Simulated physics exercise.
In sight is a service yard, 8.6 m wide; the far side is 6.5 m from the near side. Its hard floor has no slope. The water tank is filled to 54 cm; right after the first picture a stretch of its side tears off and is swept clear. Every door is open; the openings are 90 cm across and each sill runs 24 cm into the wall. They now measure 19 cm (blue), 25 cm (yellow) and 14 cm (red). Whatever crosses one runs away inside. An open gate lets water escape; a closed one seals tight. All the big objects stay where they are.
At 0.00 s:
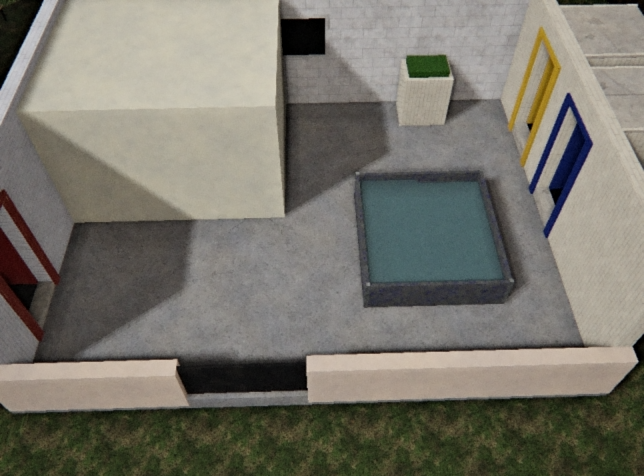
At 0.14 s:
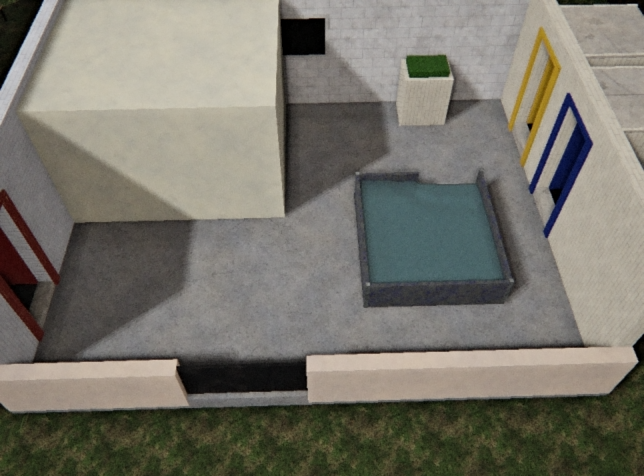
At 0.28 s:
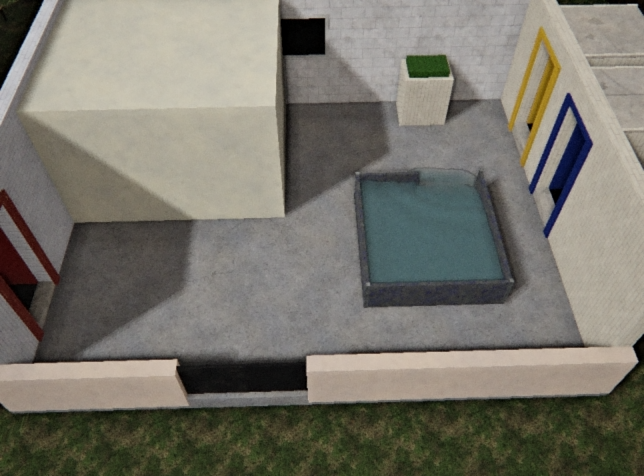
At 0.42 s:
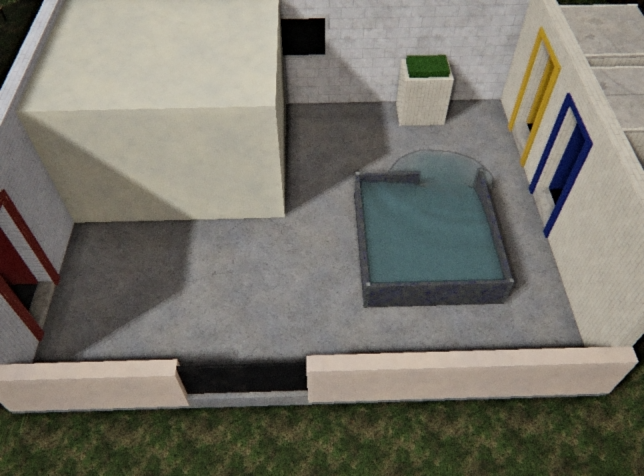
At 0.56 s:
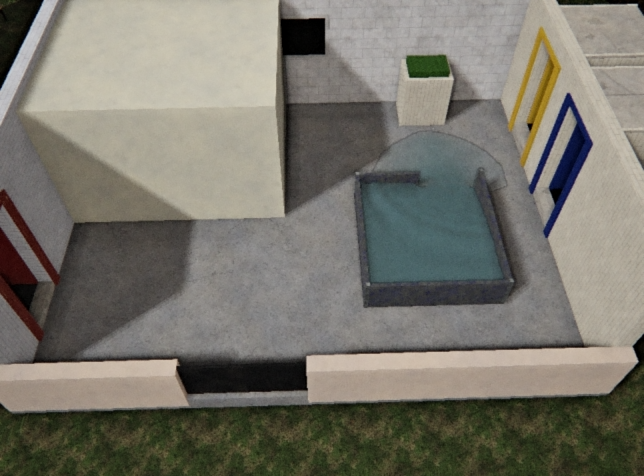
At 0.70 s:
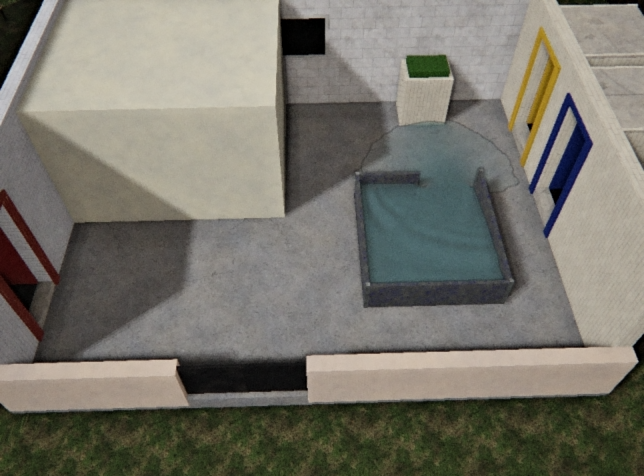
A teal pool of water in a dark-walled square tank sits right of centre in a grey-floored walled yard, seen from high above by a still camera. Around it stand a large cream block, a pale planter topped with green, a red doorway at left, and yellow and blue ones at right. A gap opens in the tank's far side, and water pours out, spreading across the floor in a widening, thinning rounded sheet.
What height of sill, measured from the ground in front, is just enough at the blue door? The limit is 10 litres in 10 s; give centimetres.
Close to 4.5 cm is just enough.
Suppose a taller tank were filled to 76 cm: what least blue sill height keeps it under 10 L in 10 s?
Then roughly 7.5 cm.
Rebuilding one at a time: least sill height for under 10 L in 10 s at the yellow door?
Roughly 19 cm at yellow.
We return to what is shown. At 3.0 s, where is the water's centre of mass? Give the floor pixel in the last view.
Near (426, 188).
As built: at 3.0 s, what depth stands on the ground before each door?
In cm: Blue 1, yellow 21, red 0.
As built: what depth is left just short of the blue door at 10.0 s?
Roughly 5.0 cm deep.
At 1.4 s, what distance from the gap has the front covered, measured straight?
About 3.2 m.
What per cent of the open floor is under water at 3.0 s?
Near 25 per cent is wet.
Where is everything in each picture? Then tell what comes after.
Still water, 54 cm deep, in the water tank at (428, 227); the blue door at (556, 174) is dry, in the first picture.
Water pours out on the far side and has run 0.2 m, to a hidden place; about 5 cm deep outside, 54 cm at the back, in the second picture.
The front is at (415, 172), 0.7 m from the gap on the far side; 0.7 m2 of floor is wet, 54 cm left at the back, in the third picture.
The gap is on the far side, the front 1.2 m out at (424, 152); the back of the water tank holds 54 cm, in the fourth picture.
The front is at (420, 134), 1.7 m from the gap on the far side; 2.8 m2 of floor is wet, 54 cm left at the back, in the fifth picture.
The gap is on the far side, the front 2.1 m out at (446, 122); the back of the water tank holds 54 cm; 1.0 m in a straight line remain to the blue door at (556, 174), in the sixth picture.
After 1.4 s water covers 20 % of the floor, deepest (32 cm) near (450, 191); it has not reached the blue door.
After 3.0 s water covers 25 % of the floor, deepest (36 cm) near (455, 100); 1 cm at the blue door, 0 litres in over its 19 cm sill.
After 10.0 s water covers 80 % of the floor, deepest (12 cm) near (302, 381); 5 cm at the blue door, 0 litres in over its 19 cm sill.
At the blue door as built, the water arrived by 2.9 s and peaked near 8 cm at 5.2 s.
Run again over the same 10 s with other heights there, 15 litres in over 4 cm, 6 litres over 5.5 cm. The limit of 10 litres is kept from about 4.5 cm up.
